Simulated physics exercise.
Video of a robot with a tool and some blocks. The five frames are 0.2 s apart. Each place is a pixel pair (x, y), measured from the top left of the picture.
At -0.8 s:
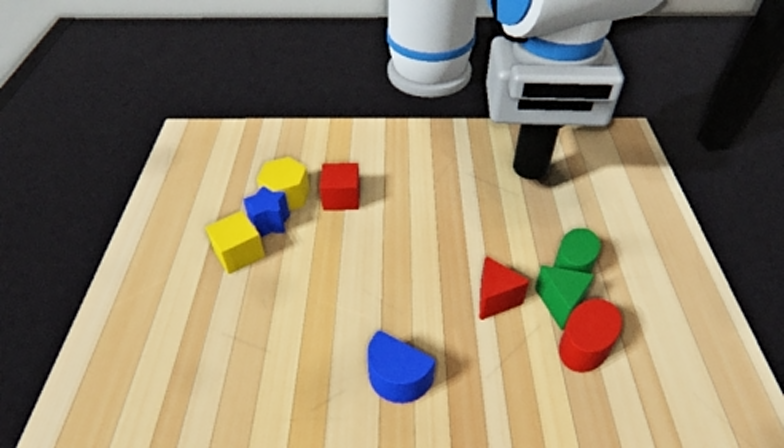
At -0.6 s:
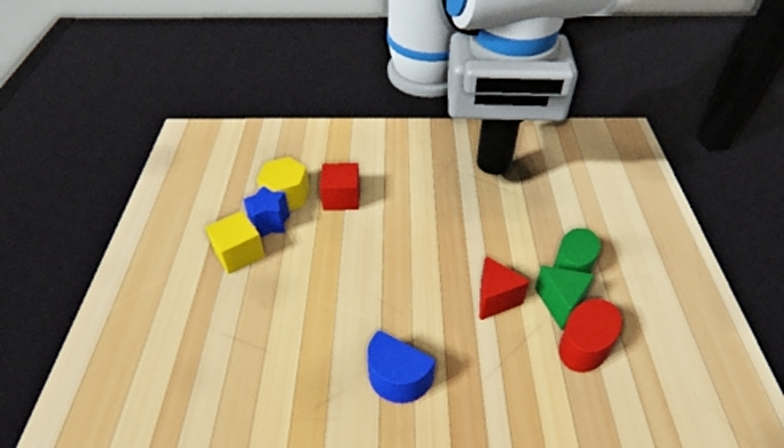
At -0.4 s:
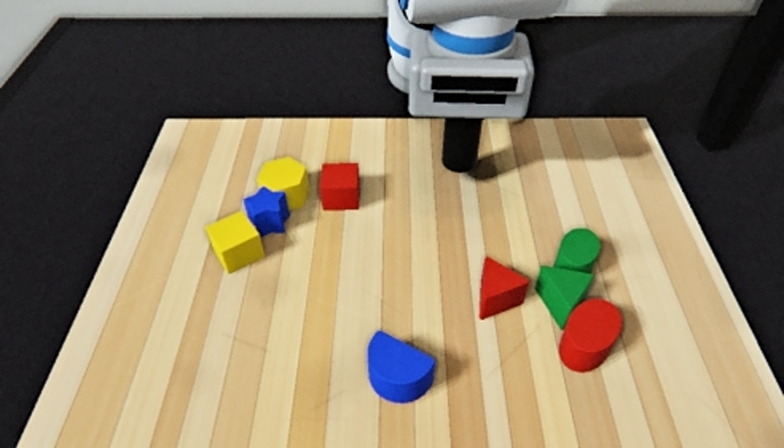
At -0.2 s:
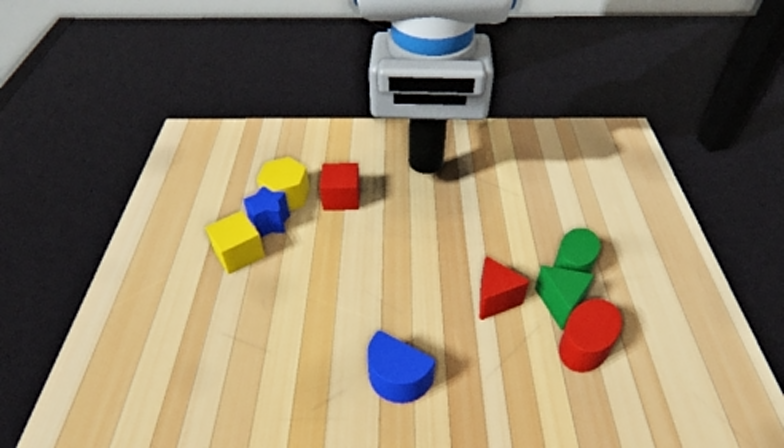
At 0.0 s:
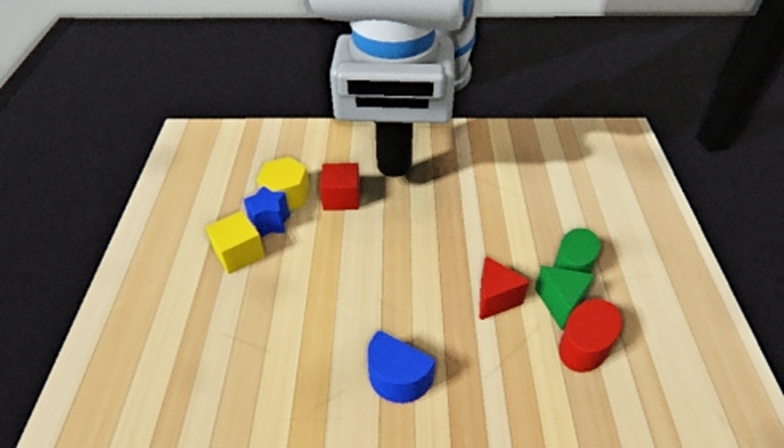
A white and blue robot arm with a dark, rod-like tool slides steadily leftward along the far edge of a striped wooden board on a black table, seen from above at an angle by a still camera. Yellow, blue and red blocks cluster at upper left, a blue half-round block lies near the front, and red and green ones sit at right. The tool moves close beside the red cube, while every block stays still.
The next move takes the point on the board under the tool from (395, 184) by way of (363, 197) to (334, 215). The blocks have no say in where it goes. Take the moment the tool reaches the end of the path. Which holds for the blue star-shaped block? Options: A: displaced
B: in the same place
Option A.
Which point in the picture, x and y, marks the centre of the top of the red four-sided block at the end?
For the centre of its top, I'd go with (292, 188).
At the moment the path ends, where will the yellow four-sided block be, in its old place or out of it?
By the end it is where it was.
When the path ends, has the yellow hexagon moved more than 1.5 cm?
Yes - that is the case.
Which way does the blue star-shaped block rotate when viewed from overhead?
Overhead view: Anti-clockwise.
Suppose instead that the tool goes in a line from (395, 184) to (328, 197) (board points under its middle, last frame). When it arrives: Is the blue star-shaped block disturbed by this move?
My prediction: It moves.
The first path, step by step. Halfway along, tool at (361, 181); red four-sided block at (324, 179).
At the end, tool at (332, 198); yellow four-sided block in place; blue star-shaped block at (252, 201), turned 35° anticlockwise; yellow hexagon at (261, 172), turned 15° clockwise; red four-sided block at (292, 188), turned 25° clockwise.
